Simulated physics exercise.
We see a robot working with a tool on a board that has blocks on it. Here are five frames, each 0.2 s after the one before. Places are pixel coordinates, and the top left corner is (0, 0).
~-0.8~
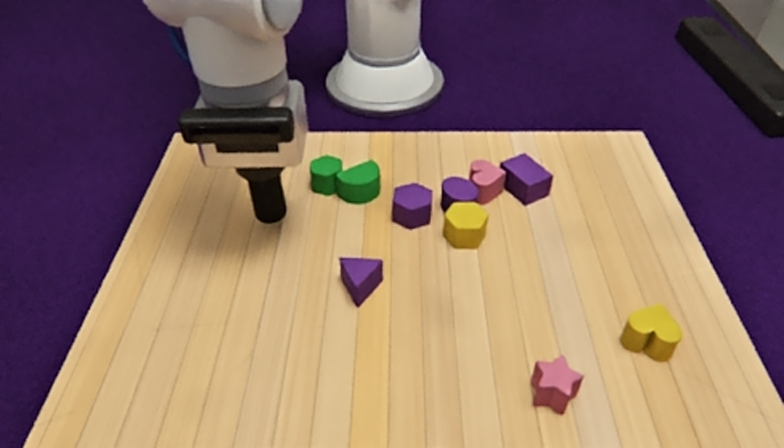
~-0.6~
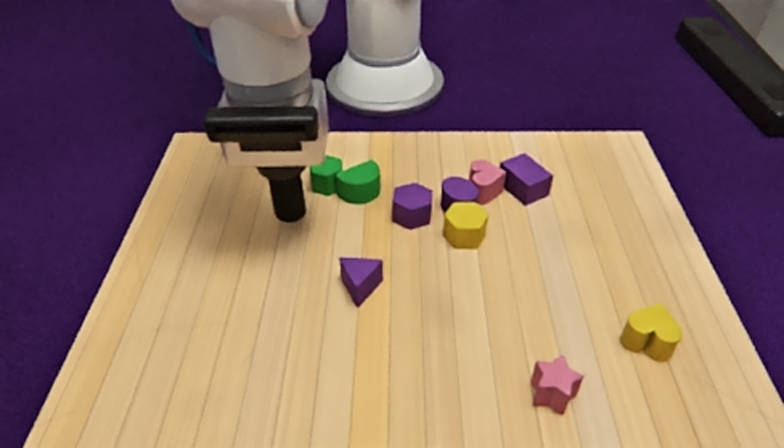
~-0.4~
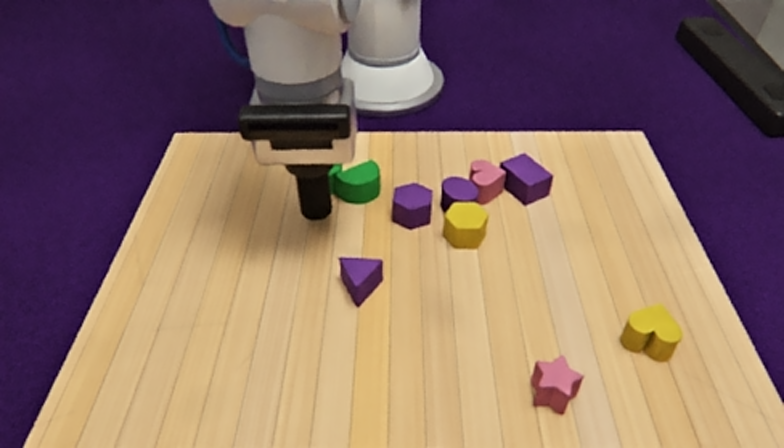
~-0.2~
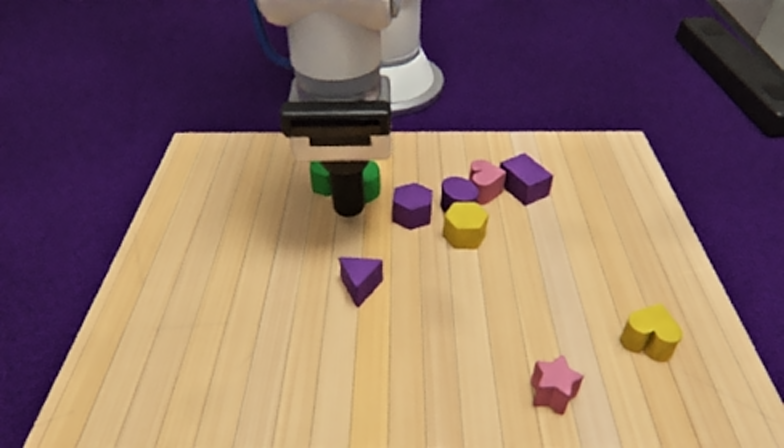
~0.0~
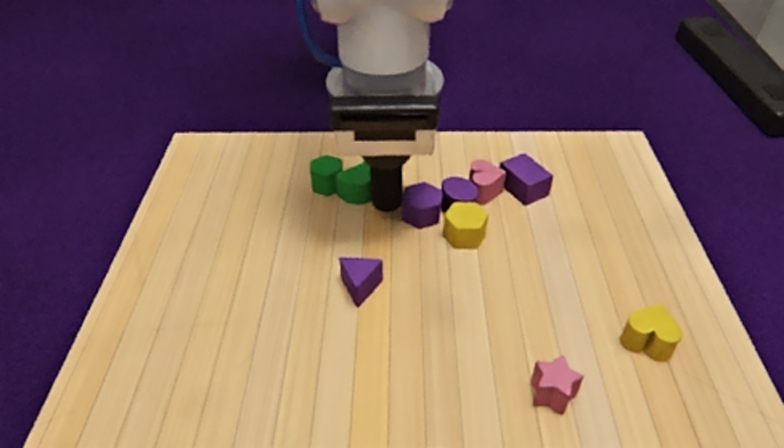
On a wooden board, a robot arm moves its black tool right, nudging a purple block.
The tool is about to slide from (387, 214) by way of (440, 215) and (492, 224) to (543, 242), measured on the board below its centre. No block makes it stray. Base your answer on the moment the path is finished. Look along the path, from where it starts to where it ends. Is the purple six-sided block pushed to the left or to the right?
To the left.
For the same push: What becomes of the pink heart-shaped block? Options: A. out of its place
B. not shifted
(A)
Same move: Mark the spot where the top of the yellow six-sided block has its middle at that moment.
It ends at (497, 231).
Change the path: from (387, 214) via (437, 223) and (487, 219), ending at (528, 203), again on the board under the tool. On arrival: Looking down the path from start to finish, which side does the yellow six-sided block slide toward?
Seen from start to end, it moves right.
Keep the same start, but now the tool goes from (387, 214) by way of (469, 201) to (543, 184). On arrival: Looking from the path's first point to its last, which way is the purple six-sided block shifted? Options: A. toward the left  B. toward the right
B.
What follows on the original path. One third of the way, tool (441, 204); purple six-sided block (477, 196); purple elliptical block (514, 190); yellow six-sided block (486, 222), turned 45° clockwise; pink heart-shaped block (508, 169), turned 80° anticlockwise.
Two thirds of the way, tool (494, 213); purple six-sided block (531, 204); purple elliptical block (555, 186), turned 60° anticlockwise; yellow six-sided block (494, 228), turned 70° clockwise; pink heart-shaped block (508, 169), turned 80° anticlockwise.
At the end, tool (545, 231); purple six-sided block (576, 209), turned 50° anticlockwise; purple elliptical block (563, 184), turned 85° anticlockwise; yellow six-sided block (497, 231), turned 85° clockwise; pink heart-shaped block (508, 169), turned 80° anticlockwise.
